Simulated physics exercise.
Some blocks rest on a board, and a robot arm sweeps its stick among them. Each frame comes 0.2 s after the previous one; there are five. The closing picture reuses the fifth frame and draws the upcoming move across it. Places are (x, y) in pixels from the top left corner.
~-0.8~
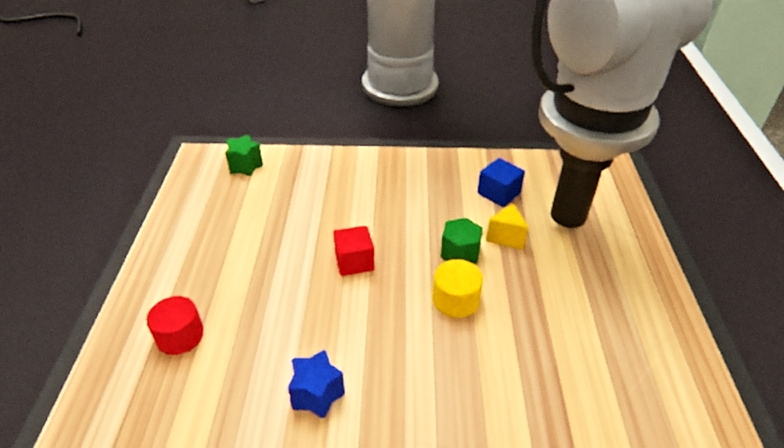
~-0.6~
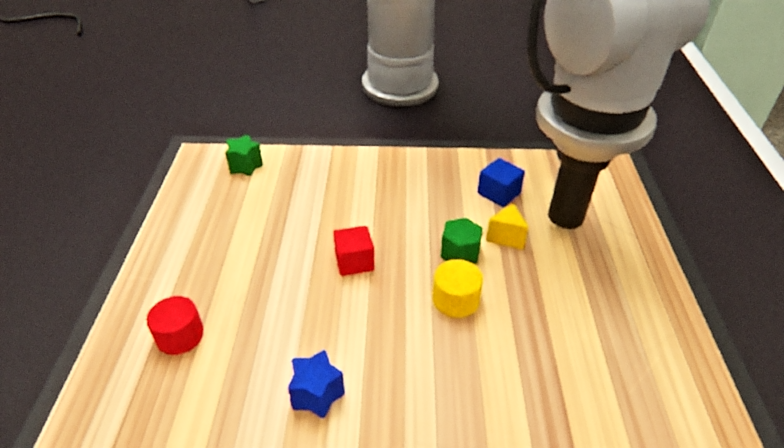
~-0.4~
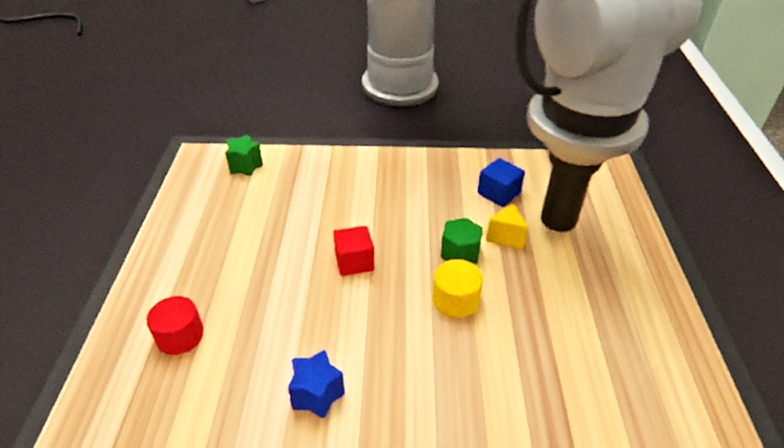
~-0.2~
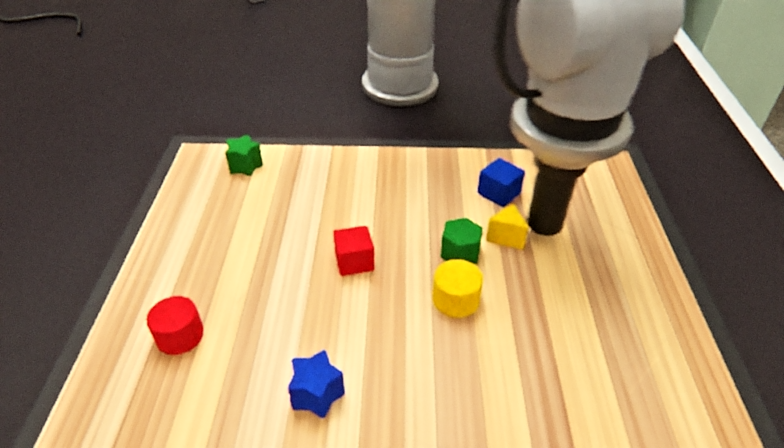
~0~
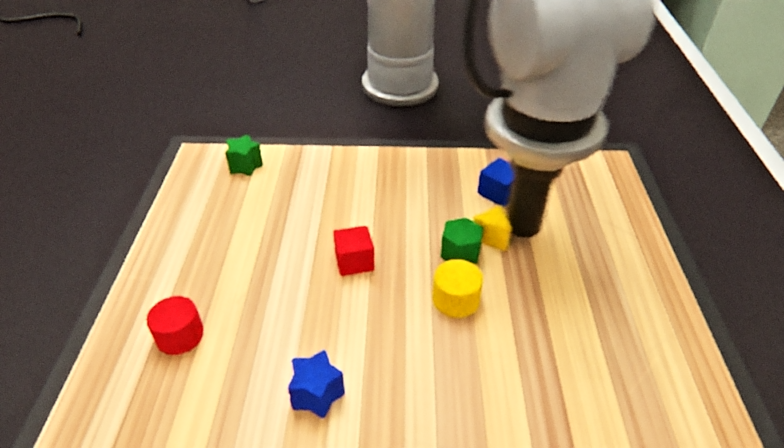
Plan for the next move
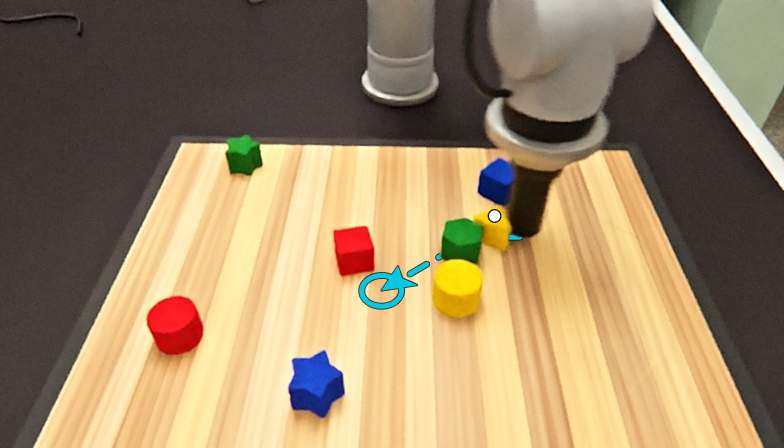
The robot arm's black stick moved slowly left across the wooden board scattered with colored blocks, then pushed the yellow triangle a little to the left, toward the green hexagon, while the other blocks stayed still.
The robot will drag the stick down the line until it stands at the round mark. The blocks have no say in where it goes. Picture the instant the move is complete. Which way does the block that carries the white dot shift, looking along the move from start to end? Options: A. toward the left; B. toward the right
The correct letter is B.
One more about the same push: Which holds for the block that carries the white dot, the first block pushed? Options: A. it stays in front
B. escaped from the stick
That would be B.
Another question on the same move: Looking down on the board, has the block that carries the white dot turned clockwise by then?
That would be a yes.
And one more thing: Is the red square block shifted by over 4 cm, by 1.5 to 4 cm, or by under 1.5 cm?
Up to 1.5 cm.
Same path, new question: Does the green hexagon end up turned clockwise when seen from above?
I'd say no.
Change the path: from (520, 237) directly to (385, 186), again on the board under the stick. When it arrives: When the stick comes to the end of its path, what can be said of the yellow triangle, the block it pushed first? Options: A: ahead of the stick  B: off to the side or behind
Option B.
The line goes from (520, 237) by way of (469, 242) and (426, 265) to (382, 290); the dot is on the yellow triangle.
On the path given first. One third of the way, stick at (469, 231); green hexagon at (442, 239), turned 30° anticlockwise; yellow triangle at (442, 210), turned 20° clockwise.
Two thirds of the way, stick at (426, 253); green hexagon at (405, 267), turned 70° anticlockwise; yellow triangle at (430, 212), turned 65° clockwise.
At the end, stick at (381, 279); red square block unmoved; green hexagon at (370, 300), turned 100° anticlockwise; yellow triangle at (430, 212), turned 65° clockwise.
